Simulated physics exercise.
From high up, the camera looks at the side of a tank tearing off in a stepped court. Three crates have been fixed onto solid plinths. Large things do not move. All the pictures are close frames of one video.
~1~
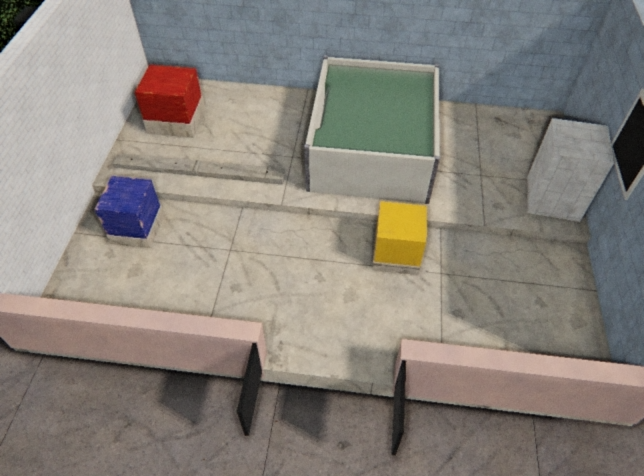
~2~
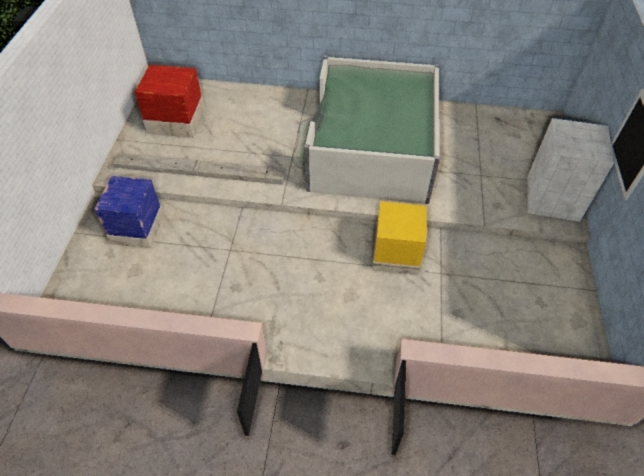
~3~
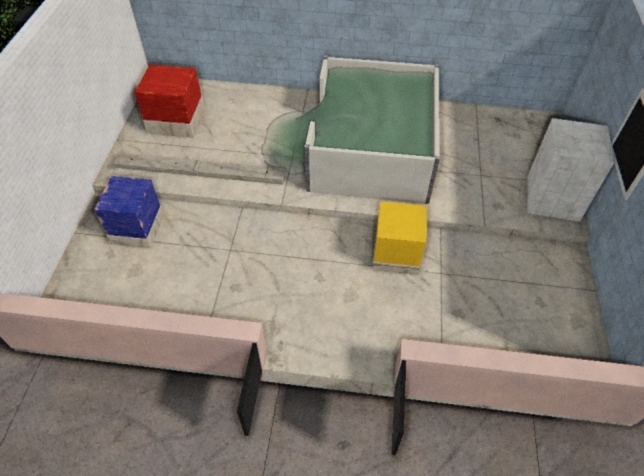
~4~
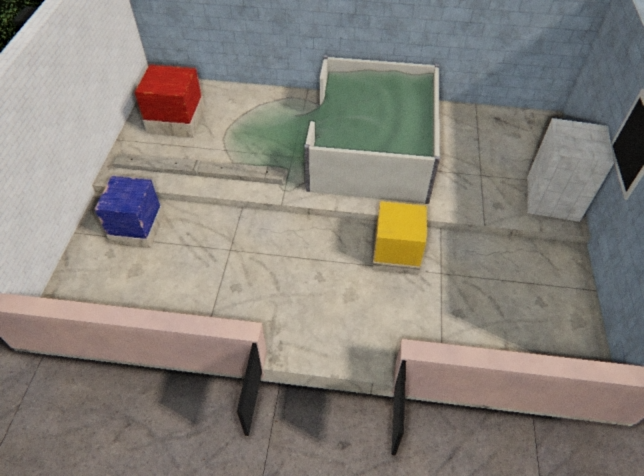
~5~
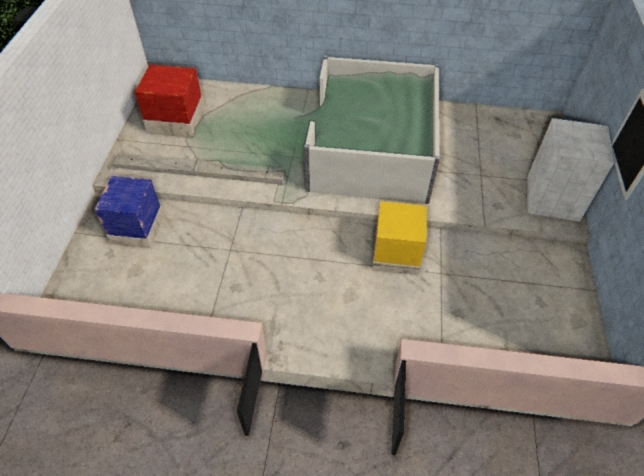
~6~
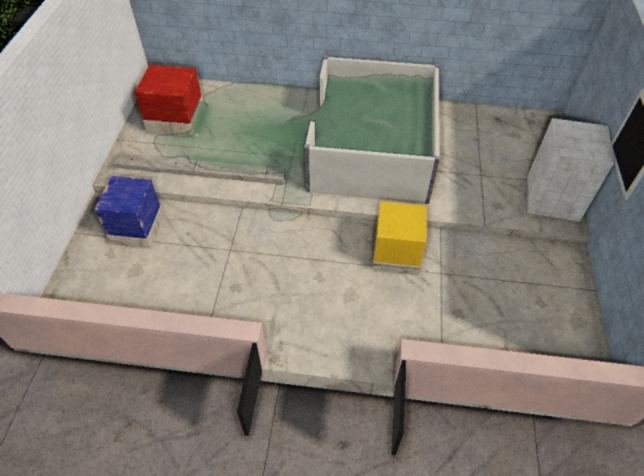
Green water sits still in a white tank in a walled, stepped court, then starts pouring out through a gap in the tank's left side. It fans leftward across the pale paving, reaching the red block's base and spreading along the step, while the blocks stay put.
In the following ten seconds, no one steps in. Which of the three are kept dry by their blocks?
Result: The red crate doesn't remain clear of the water all along; the blue crate doesn't remain clear of the water all along; the yellow crate remains clear of the water all along.
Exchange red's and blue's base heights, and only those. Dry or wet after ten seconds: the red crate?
Well, the red one is inundated then.
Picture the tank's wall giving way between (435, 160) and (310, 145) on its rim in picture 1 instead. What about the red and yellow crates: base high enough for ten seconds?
First the red crate: It is never reached; then the yellow crate: It gets reached.
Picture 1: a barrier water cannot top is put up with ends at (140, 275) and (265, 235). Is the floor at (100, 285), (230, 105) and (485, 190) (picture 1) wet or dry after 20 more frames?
First inundated, then inundated, then unwetted.
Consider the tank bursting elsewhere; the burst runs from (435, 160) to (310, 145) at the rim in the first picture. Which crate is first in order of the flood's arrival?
The yellow crate.
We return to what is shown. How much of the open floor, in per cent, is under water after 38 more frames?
Close to 75 %.
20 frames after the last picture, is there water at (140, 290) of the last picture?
At that place: Under water.
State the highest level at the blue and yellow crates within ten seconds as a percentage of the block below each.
Some 120 and 80 % respectively.
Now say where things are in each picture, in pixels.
The first frame shows still water in the tank at (376, 108).
In the second frame, water pours out at (319, 131) and has run to (303, 165).
In the third frame, water pours out at (319, 132) and has run to (276, 122).
In the fourth frame, water pours out at (319, 133) and has run to (228, 140).
In the fifth frame, water pours out at (319, 132) and has run to (191, 139).
In the sixth frame, the front is at (160, 143), out from the gap at (319, 131).
A moment on, water covers 25 % of the floor; the red crate water round its plinth, the blue crate not reached, the yellow crate not reached.
Next, water covers 35 % of the floor; the red crate water round its plinth, the blue crate water round its plinth, the yellow crate not reached.
Then, water covers 40 % of the floor; the red crate water round its plinth, the blue crate water round its plinth, the yellow crate not reached.
Later, water covers 75 % of the floor; the red crate water round its plinth, the blue crate water round its plinth, the yellow crate water round its plinth.
In the end, water covers 90 % of the floor; the red crate was topped, the blue crate was topped, the yellow crate stayed above the water.
